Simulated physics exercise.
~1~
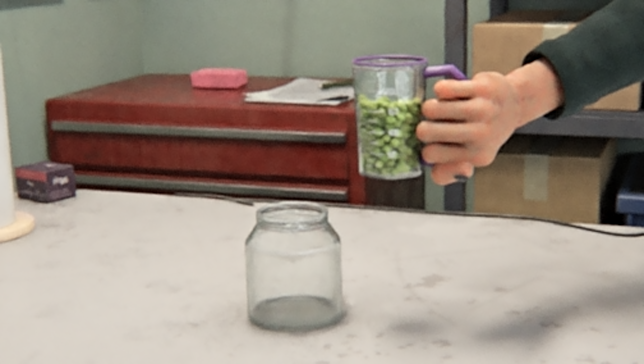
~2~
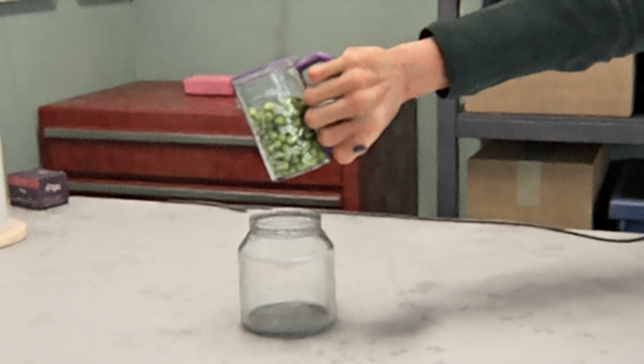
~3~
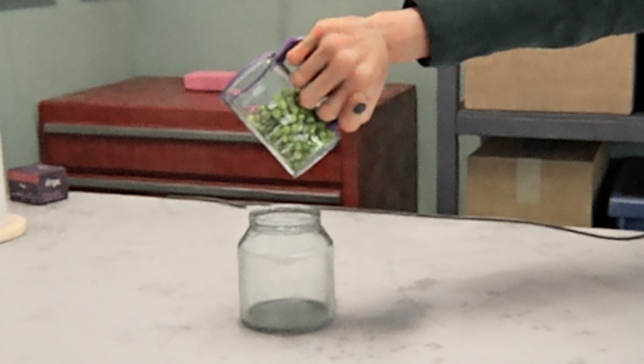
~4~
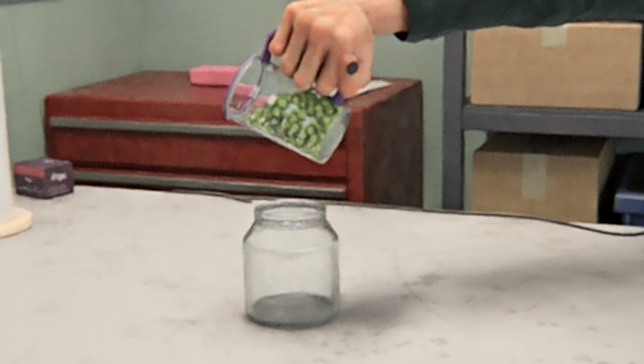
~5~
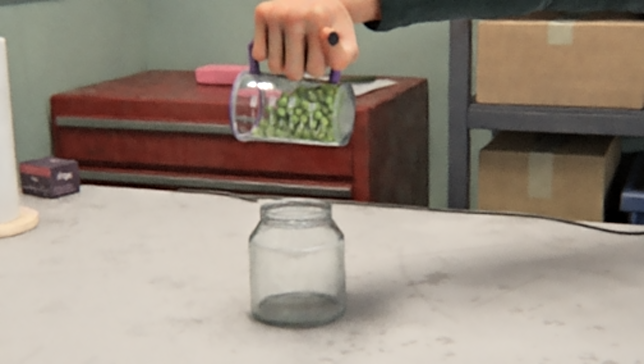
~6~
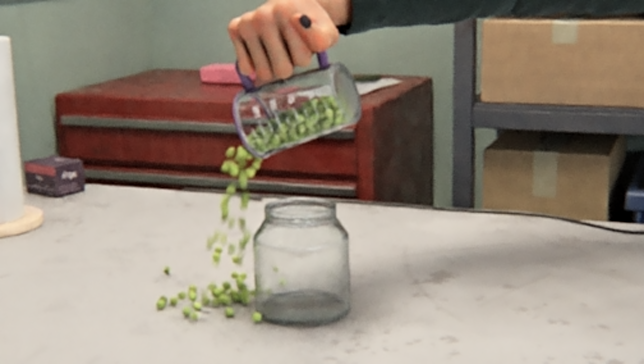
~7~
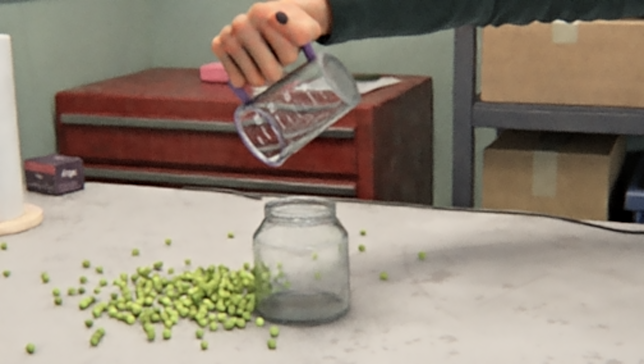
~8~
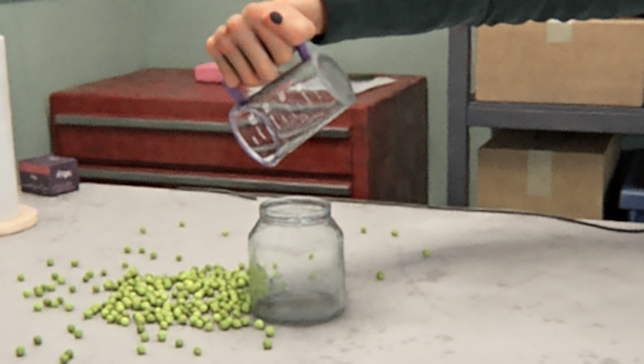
At first, a hand holds a see-through cup with a purple handle, filled with green peas, upright above a pale tabletop and to the right of an empty glass jar. The hand carries the cup left until it is over the jar, tipping it as it goes. It tilts further onto its side, with the peas still inside. Then the peas pour from the rim, falling to the left of the jar and scattering across the table. The cup ends tipped steeply downward and empty, while the jar stays empty beside the spilt peas.
